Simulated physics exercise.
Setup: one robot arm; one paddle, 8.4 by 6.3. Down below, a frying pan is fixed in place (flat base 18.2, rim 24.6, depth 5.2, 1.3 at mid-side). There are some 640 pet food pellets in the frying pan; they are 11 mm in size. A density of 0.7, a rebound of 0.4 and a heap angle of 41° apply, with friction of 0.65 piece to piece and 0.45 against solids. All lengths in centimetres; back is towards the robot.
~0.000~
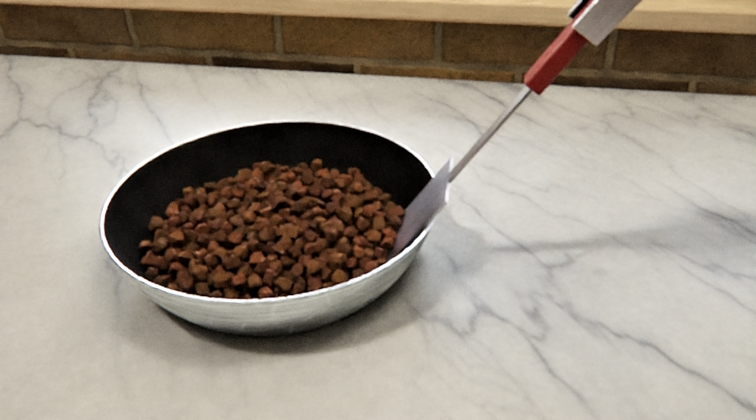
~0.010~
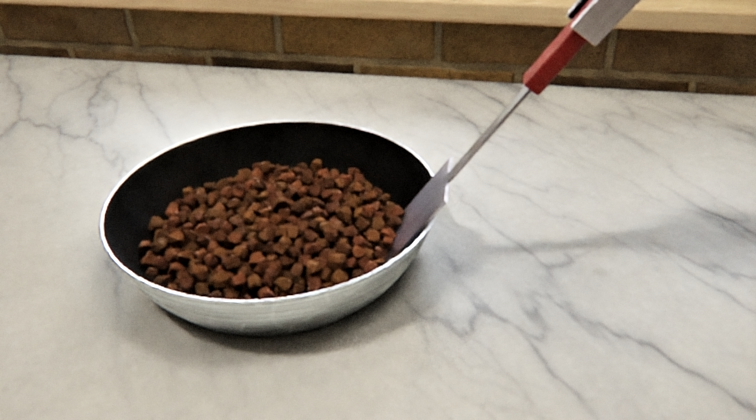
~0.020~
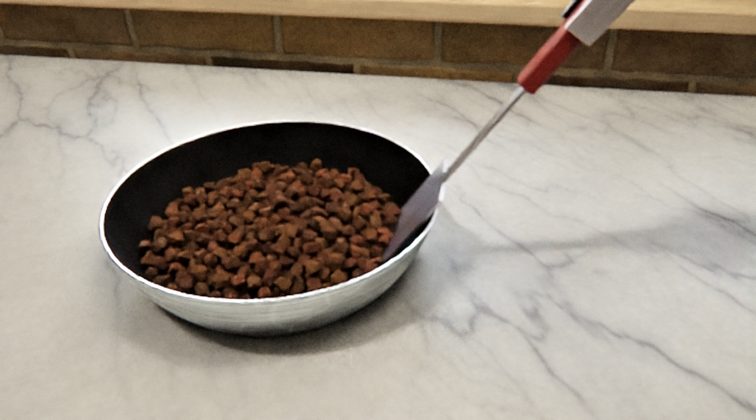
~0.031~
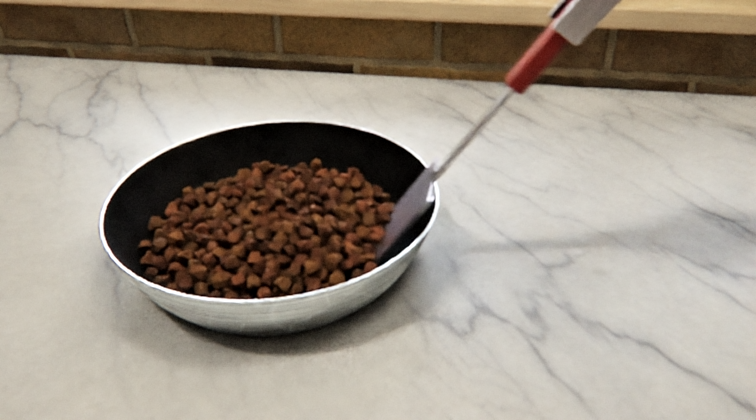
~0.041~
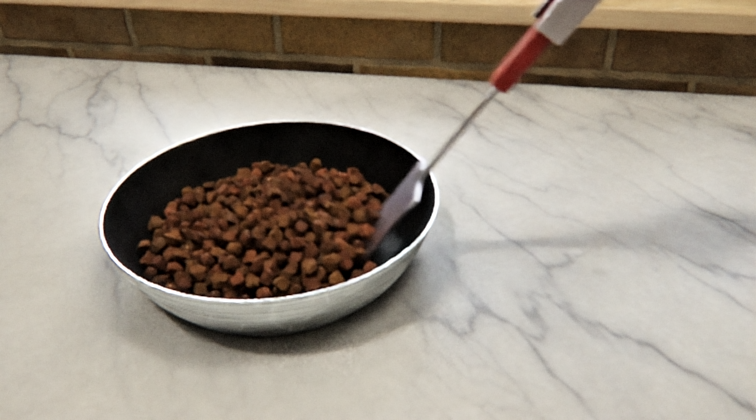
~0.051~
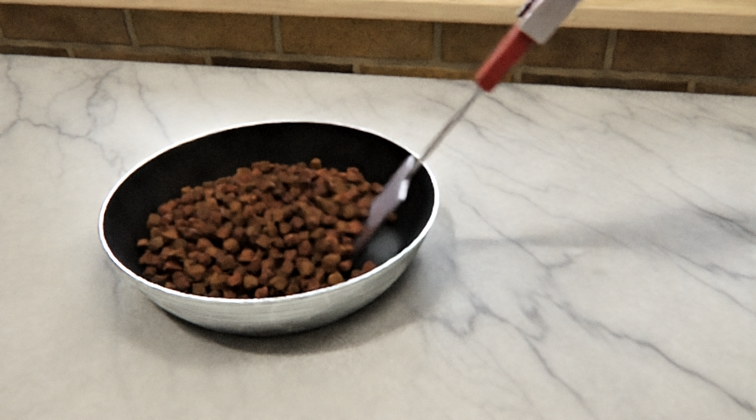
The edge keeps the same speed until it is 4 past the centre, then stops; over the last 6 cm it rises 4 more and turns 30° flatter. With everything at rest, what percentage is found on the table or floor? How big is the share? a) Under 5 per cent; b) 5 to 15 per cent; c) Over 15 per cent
a.
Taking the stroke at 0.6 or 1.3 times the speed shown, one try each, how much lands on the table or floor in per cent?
0 and 10 %.
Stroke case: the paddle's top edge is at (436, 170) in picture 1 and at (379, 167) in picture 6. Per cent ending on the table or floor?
My guess would be close to 10 per cent.
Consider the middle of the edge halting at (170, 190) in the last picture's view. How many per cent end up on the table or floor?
Roughly 15 per cent.
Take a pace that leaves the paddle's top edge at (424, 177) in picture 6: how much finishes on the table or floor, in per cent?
Roughly 0 per cent.
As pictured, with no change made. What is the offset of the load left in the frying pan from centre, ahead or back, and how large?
It rests close to 3.5 centimetres ahead of centre.
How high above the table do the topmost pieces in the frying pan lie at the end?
6.5 cm.
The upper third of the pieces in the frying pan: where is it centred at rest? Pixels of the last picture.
I'd put it close to (188, 203).
After 0.08 s, sloping 56°, highest piece 6 above the table; 641 in the frying pan.
After 0.12 s, sloping 44°, highest piece 7 above the table; 641 in the frying pan.
After 0.33 s, sloping 27°, highest piece 7 above the table; 627 in the frying pan, 7 on the table or floor, 7 on the blade or in flight.
After 1.38 s, sloping 27°, highest piece 6 above the table; 626 in the frying pan, 15 on the table or floor.
In the end, 626 in the frying pan, 15 on the table or floor. That is 2 % on the table or floor.
